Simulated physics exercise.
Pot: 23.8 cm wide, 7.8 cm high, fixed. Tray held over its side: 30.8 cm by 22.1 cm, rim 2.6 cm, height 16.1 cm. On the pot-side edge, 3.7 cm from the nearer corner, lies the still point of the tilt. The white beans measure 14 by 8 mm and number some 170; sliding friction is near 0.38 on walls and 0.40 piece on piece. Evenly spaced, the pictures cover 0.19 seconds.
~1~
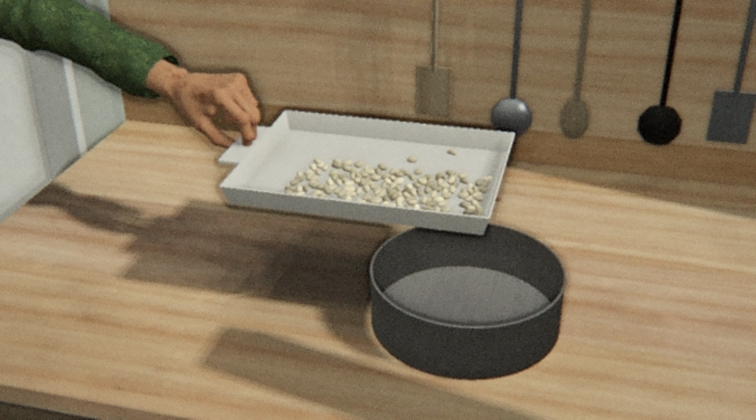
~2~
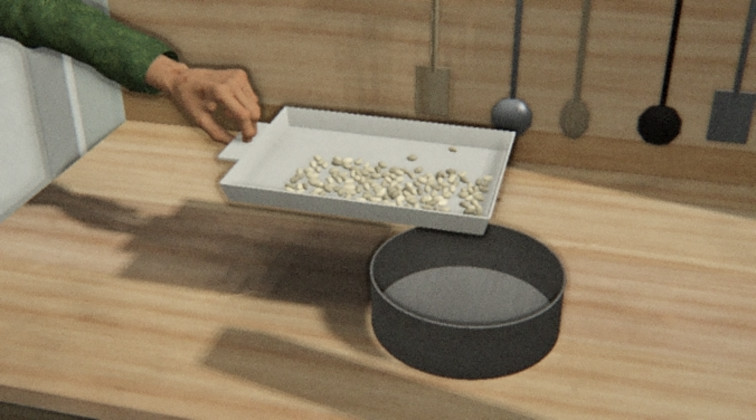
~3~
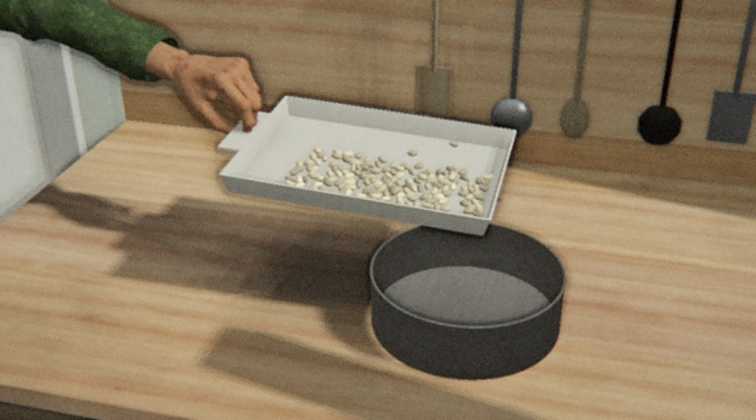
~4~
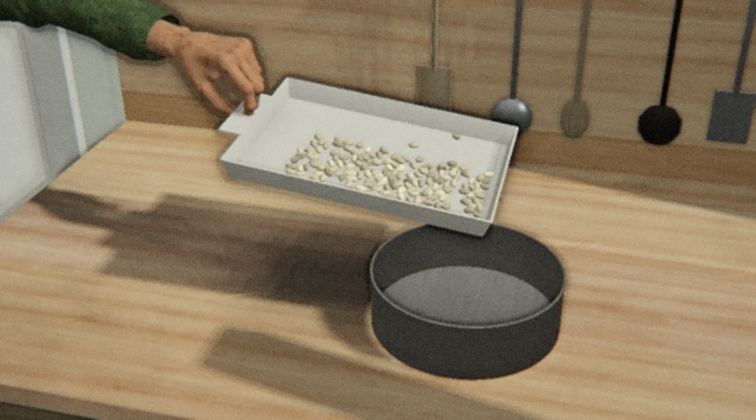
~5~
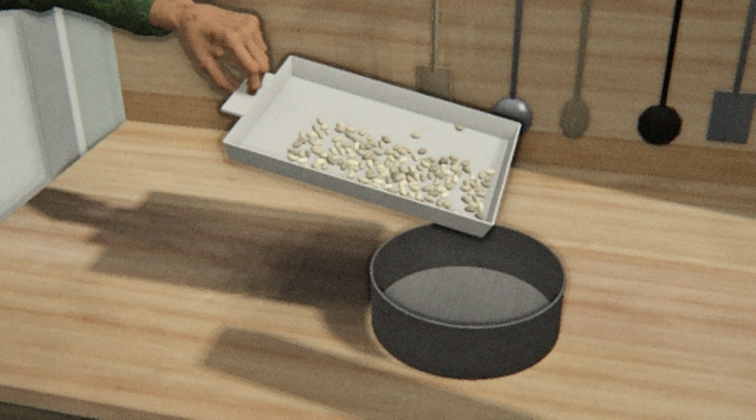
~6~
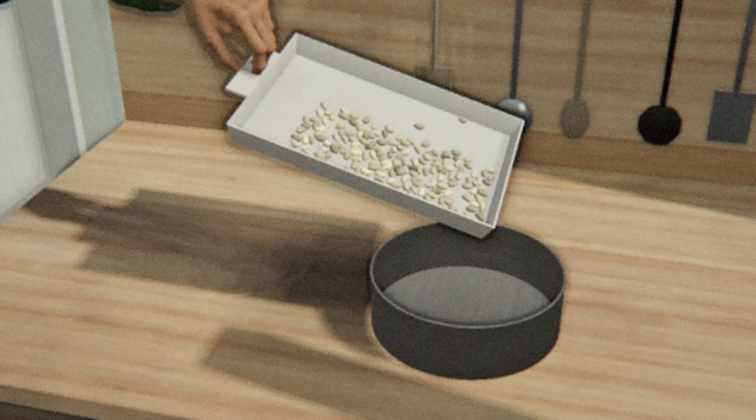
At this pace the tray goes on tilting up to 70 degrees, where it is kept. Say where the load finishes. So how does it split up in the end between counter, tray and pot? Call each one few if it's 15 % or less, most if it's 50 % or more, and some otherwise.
I'd say counter some, tray some, pot some.
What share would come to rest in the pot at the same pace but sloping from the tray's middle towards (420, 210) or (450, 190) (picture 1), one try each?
First try: About 50 percent; second try: About 35 percent.
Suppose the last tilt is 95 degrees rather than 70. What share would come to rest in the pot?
70 per cent.
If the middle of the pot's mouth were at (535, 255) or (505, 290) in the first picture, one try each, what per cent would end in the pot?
First try around 35 %, second around 70 %.
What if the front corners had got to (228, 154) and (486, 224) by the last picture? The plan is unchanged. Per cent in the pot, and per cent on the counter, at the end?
Pot 70, counter 5.
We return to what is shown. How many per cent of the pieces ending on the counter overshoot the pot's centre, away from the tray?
That comes to roughly 100 percent.
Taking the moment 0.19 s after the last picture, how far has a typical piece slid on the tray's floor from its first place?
Displacement on the tray: About 2 cm.
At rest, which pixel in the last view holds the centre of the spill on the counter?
You'll find it at about pixel (624, 402).
Then, 0.19 s after the last picture, tilt 46 degrees; the tray holds 100 %, the pot 0 %.
Then, 0.31 s after the last picture, tilt 63 degrees; the tray holds 100 %, the pot 0 %.
Then, 0.57 s after the last picture, tilt 70 degrees; the tray holds 40 %, the pot 20 %.
In the end, counter 30 %, tray 30 %, pot 40 %.
